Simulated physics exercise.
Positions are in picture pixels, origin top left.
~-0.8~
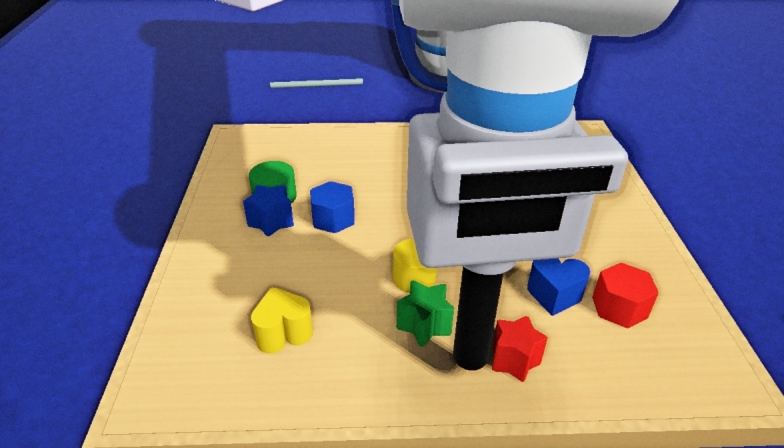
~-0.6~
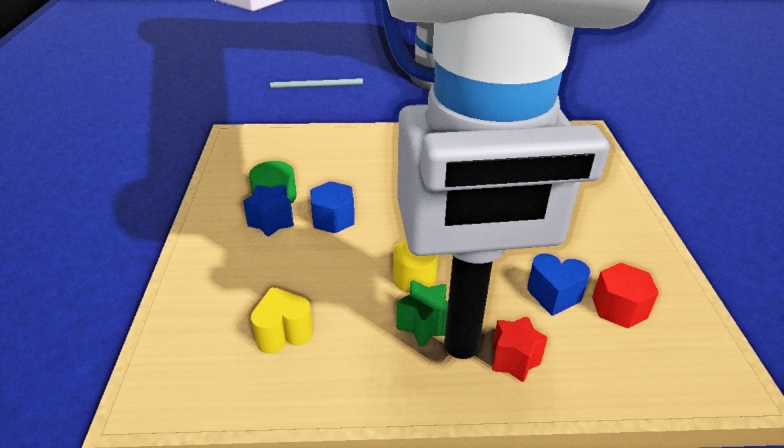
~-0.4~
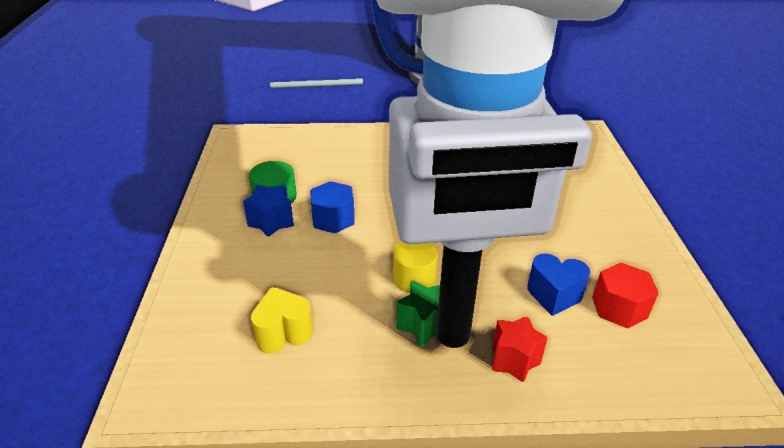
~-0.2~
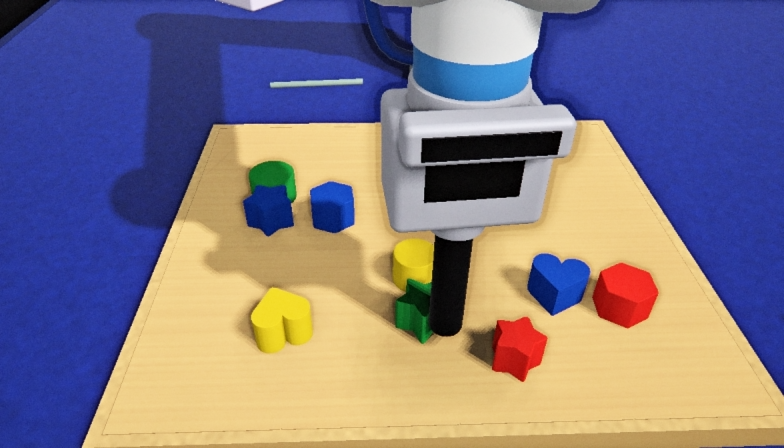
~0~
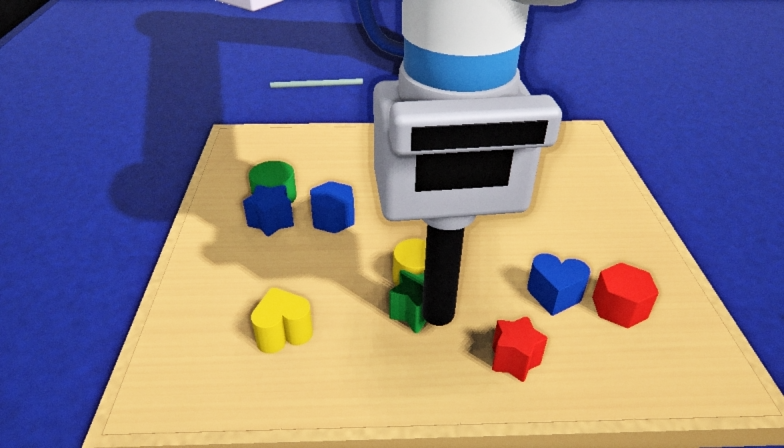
On a wooden board over a blue surface, a robot arm's black stick moves away and slightly left among scattered coloured blocks, reaches the green star near the yellow disc, and nudges it a little away and to the left.
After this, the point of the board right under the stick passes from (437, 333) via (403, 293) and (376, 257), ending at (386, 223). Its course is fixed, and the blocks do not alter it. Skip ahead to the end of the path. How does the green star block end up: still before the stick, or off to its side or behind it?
As far as I can tell, the green star block is still leading the way in front of the stick.
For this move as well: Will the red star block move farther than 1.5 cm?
No, it doesn't check out.
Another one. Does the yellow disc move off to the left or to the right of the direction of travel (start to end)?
That block drifts right.
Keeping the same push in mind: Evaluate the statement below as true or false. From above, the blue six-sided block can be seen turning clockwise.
That statement is not accurate.
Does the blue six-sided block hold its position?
Going by the path, no.
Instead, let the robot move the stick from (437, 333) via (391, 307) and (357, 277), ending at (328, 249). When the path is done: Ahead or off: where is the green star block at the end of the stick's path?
The stick passes it.
On the path given first. One third of the way, stick at (403, 275); yellow disc at (398, 222); green star block at (389, 246).
Two thirds of the way, stick at (376, 239); yellow disc at (390, 192); green star block at (371, 212), turned 25° clockwise.
At the end, stick at (386, 206); blue six-sided block at (329, 188), turned 30° anticlockwise; yellow disc at (395, 164); green star block at (381, 181), turned 25° clockwise; red star block in place.
